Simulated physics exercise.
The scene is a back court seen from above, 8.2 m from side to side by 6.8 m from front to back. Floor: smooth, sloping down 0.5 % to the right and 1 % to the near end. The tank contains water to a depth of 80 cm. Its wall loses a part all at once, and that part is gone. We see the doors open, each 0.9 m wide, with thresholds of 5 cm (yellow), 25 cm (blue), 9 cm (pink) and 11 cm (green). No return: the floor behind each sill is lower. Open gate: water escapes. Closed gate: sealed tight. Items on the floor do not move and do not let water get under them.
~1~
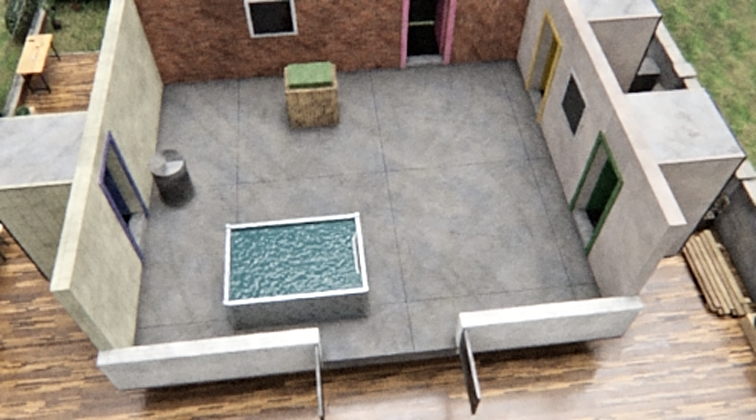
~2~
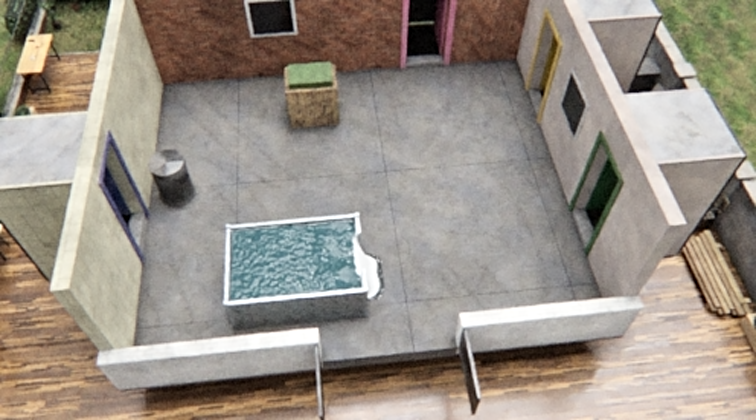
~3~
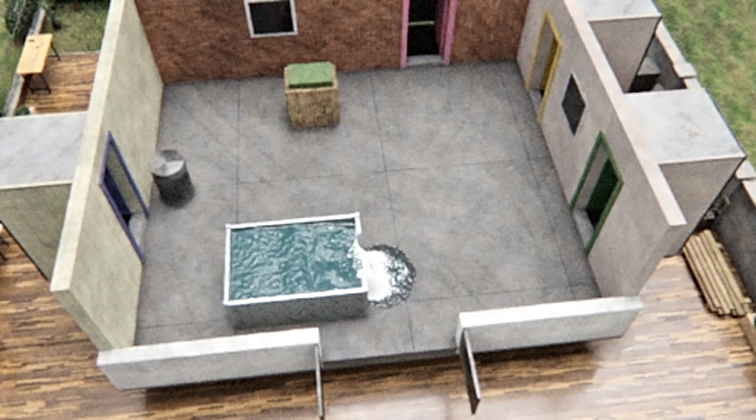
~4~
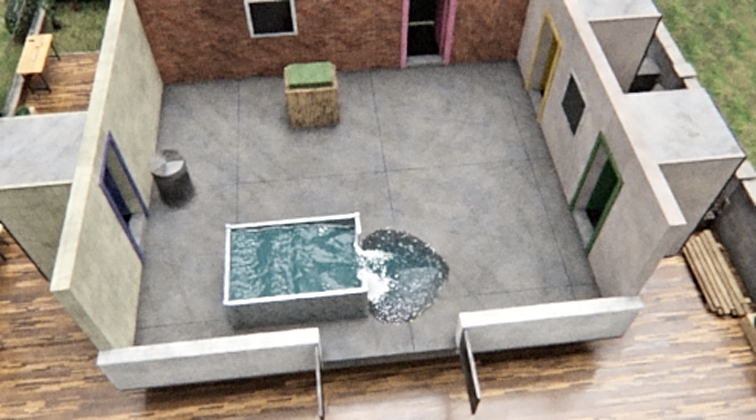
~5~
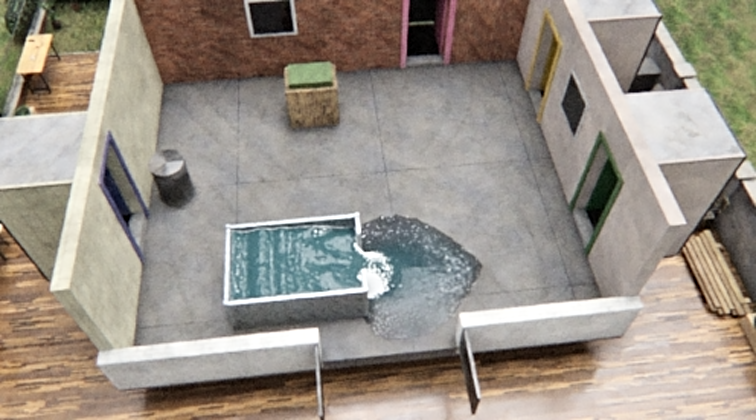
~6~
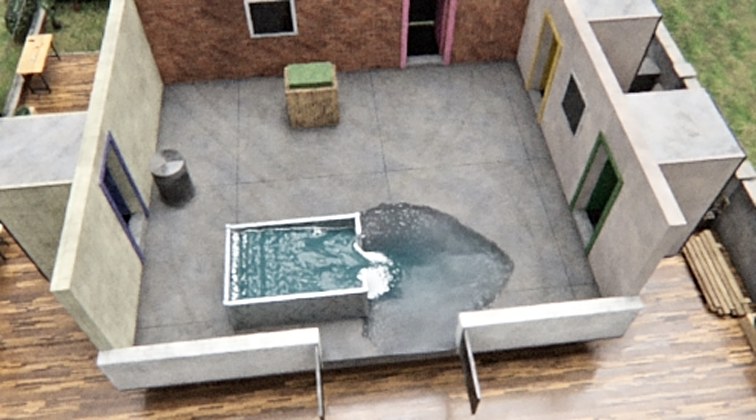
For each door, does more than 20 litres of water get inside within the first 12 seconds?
Door by door: The yellow door, yes; the blue door, no; the pink door, no; the green door, yes.
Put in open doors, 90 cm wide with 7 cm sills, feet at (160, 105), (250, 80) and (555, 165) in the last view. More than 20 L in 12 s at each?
Result in order - not enough, not enough, more than that.
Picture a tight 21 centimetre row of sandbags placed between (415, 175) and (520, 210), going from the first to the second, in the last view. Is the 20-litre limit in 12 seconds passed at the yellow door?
Yellow: Within it.
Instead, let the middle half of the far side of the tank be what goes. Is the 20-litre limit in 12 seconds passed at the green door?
Green: Falls short.
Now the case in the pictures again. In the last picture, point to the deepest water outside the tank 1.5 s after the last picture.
Spot: Approx. (592, 310).
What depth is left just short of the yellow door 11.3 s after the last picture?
Close to 7.0 cm of depth.
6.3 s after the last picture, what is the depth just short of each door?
Readings (cm): Yellow = 8; blue = 0; pink = 10; green = 12.
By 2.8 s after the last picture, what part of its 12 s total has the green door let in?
That works out near 75%.
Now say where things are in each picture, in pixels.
Still water, 80 cm deep, in the tank at (295, 260), in the first frame.
The front is at (369, 258), 0.4 m from the gap at (360, 270); 0.2 m2 of floor is under water; 80 cm left at the back of the tank, in the second frame.
Water pours out at (360, 270) and has run 0.9 m, to (406, 263); typically 11 cm deep outside, 80 cm at the tank's back, in the third frame.
Water pours out at (360, 270) and has run 1.5 m, to (442, 265); typically 7 cm deep outside, 80 cm at the tank's back, in the fourth frame.
Water pours out at (360, 270) and has run 2.1 m, to (475, 265); typically 5 cm deep outside, 75 cm at the tank's back, in the fifth frame.
Water pours out at (360, 270) and has run 2.7 m, to (507, 262); typically 4 cm deep outside, 68 cm at the tank's back, in the sixth frame.
Then, 0.7 s after the last picture water covers 25 % of the floor and is deepest (39 cm) near (372, 278); yellow door not reached, blue door not reached, pink door not reached, green door 15 cm at the sill, 0 L in.
Then, 1.5 s after the last picture water covers 30 % of the floor and is deepest (40 cm) near (592, 310); yellow door not reached, blue door not reached, pink door not reached, green door 23 cm at the sill, 22 L in.
Then, 2.8 s after the last picture water covers 35 % of the floor and is deepest (24 cm) near (595, 291); yellow door 7 cm at the sill, 1 L in, blue door not reached, pink door not reached, green door 17 cm at the sill, 80 L in.
Then, 6.3 s after the last picture water covers 50 % of the floor and is deepest (14 cm) near (494, 330); yellow door 8 cm at the sill, 9 L in, blue door not reached, pink door 10 cm at the sill, 2 L in, green door 12 cm at the sill, 106 L in.
Then, 11.3 s after the last picture water covers 75 % of the floor and is deepest (9 cm) near (605, 319); yellow door 7 cm at the sill, 44 L in, blue door not reached, pink door 4 cm at the sill, 4 L in, green door 7 cm at the sill, 108 L in.
